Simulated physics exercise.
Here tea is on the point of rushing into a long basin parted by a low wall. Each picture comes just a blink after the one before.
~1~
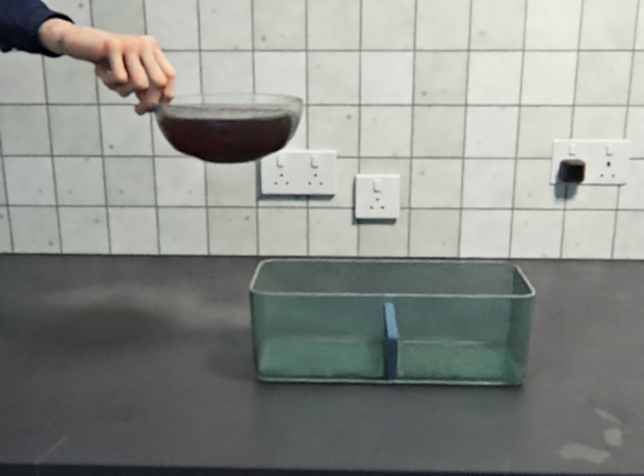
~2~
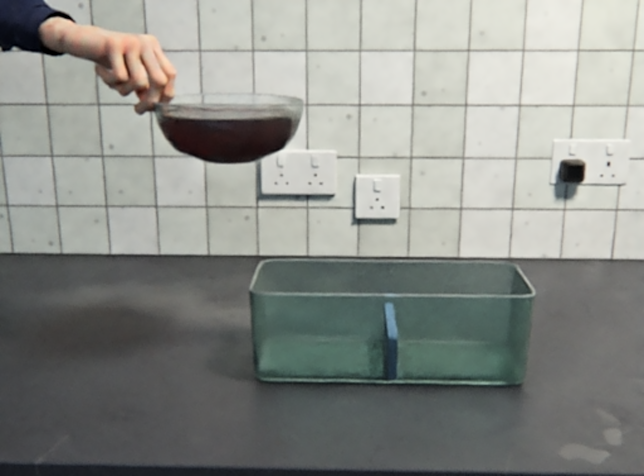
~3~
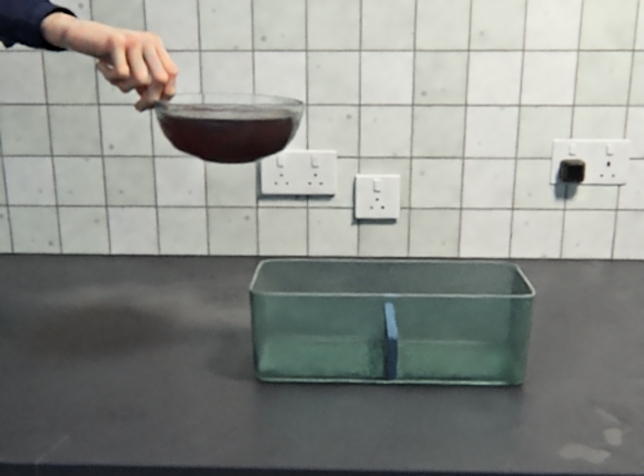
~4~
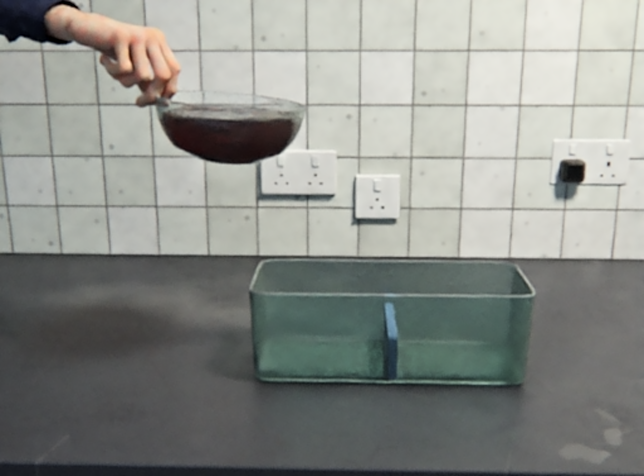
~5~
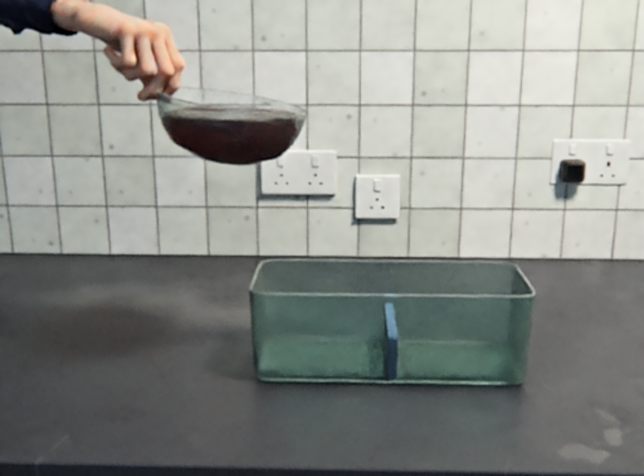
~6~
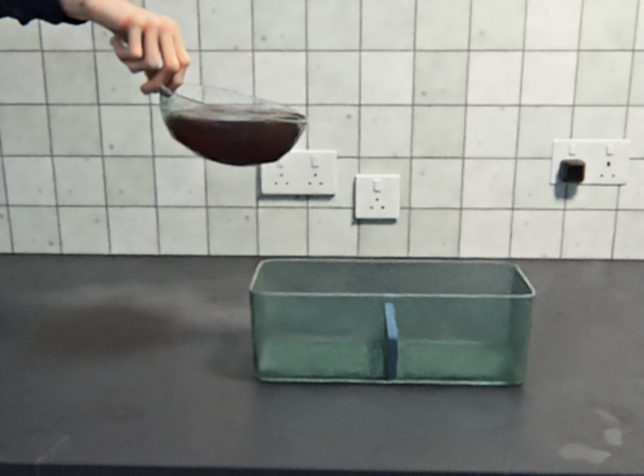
On a dark counter by a tiled wall, a hand gradually tilting a glass bowl of dark liquid rightward above a divided basin.
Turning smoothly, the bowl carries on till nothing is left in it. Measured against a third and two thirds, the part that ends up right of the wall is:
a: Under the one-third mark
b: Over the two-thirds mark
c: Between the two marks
Answer: A.
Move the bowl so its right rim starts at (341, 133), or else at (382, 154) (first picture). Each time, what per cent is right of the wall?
You'd see around 55 per cent, and then around 80 per cent.
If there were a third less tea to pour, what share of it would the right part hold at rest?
Roughly 0 %.
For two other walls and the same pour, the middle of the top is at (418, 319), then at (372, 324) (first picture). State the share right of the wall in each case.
Case 1: 5 %; case 2: 40 %.
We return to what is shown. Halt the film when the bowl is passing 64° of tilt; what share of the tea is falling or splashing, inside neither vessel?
Near 40 parts in a hundred.
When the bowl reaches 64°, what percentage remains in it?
About 35 %.
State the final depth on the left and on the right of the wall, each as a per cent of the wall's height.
Left part: 70 per cent; right part: 10.
A moment on, the bowl is tipped part way and 34 per cent is still to pour, 25 is left of the wall and 1 right of it.
Next, the bowl is tipped on its side and 1 per cent is still to pour, 86 is left of the wall and 4 right of it.
Then the bowl is tipped right over and 0 per cent is still to pour, 90 is left of the wall and 7 right of it.
Later the bowl is tipped right over and 0 per cent is still to pour, 90 is left of the wall and 7 right of it.
Finally, 90 per cent lies left of the wall, 7 right of it and 3 outside.
